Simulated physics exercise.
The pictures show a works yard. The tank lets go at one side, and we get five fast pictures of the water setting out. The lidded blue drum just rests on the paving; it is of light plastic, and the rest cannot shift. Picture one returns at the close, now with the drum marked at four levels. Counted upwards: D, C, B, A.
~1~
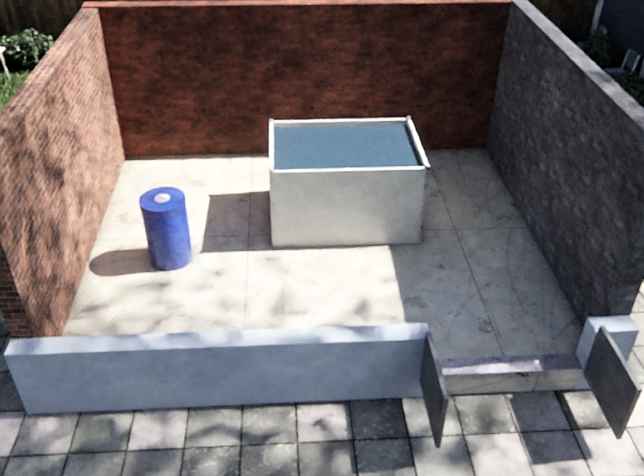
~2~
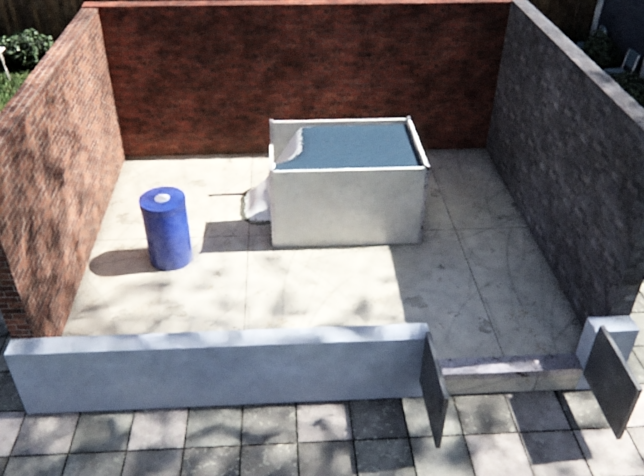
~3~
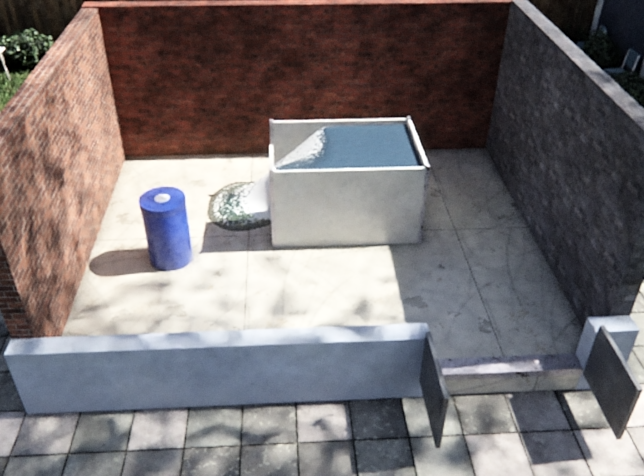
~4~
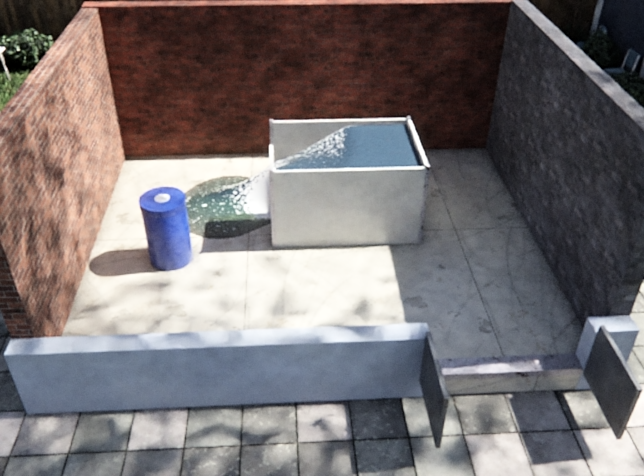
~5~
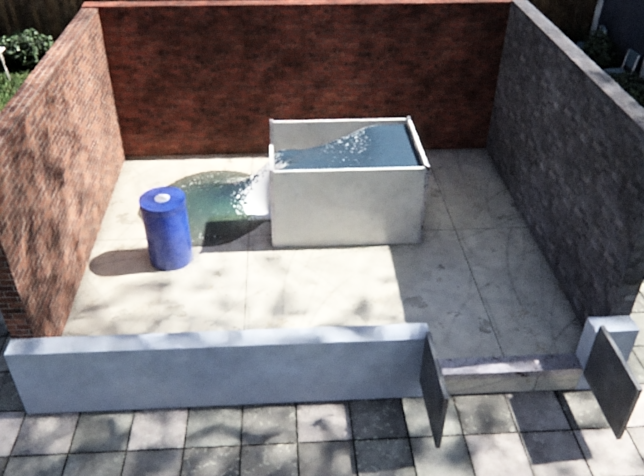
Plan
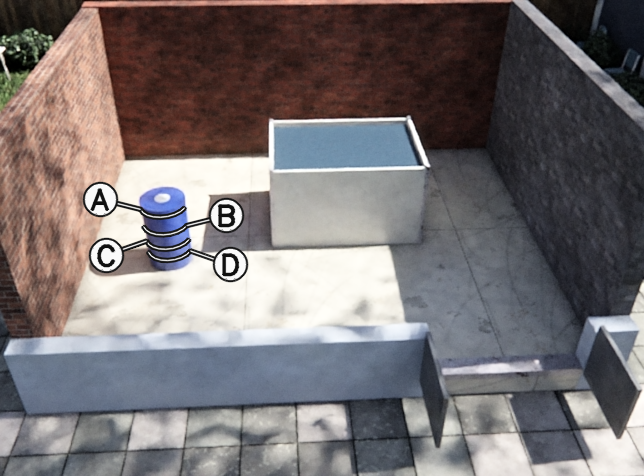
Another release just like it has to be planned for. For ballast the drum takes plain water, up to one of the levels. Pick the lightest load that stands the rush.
Take C.
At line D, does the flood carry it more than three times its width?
No, it does not.
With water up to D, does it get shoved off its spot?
Yes, that goes wrong.
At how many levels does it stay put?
Three.
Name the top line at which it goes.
That would be D.
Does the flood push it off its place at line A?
No, not at all.
In white, A at (160, 217); B at (163, 234); C at (165, 249); D at (167, 260); from the bottom up D, C, B, A.
With A, it does not move.
With B, it does not move.
With C, it does not move.
With D, it is pushed about its own width away.
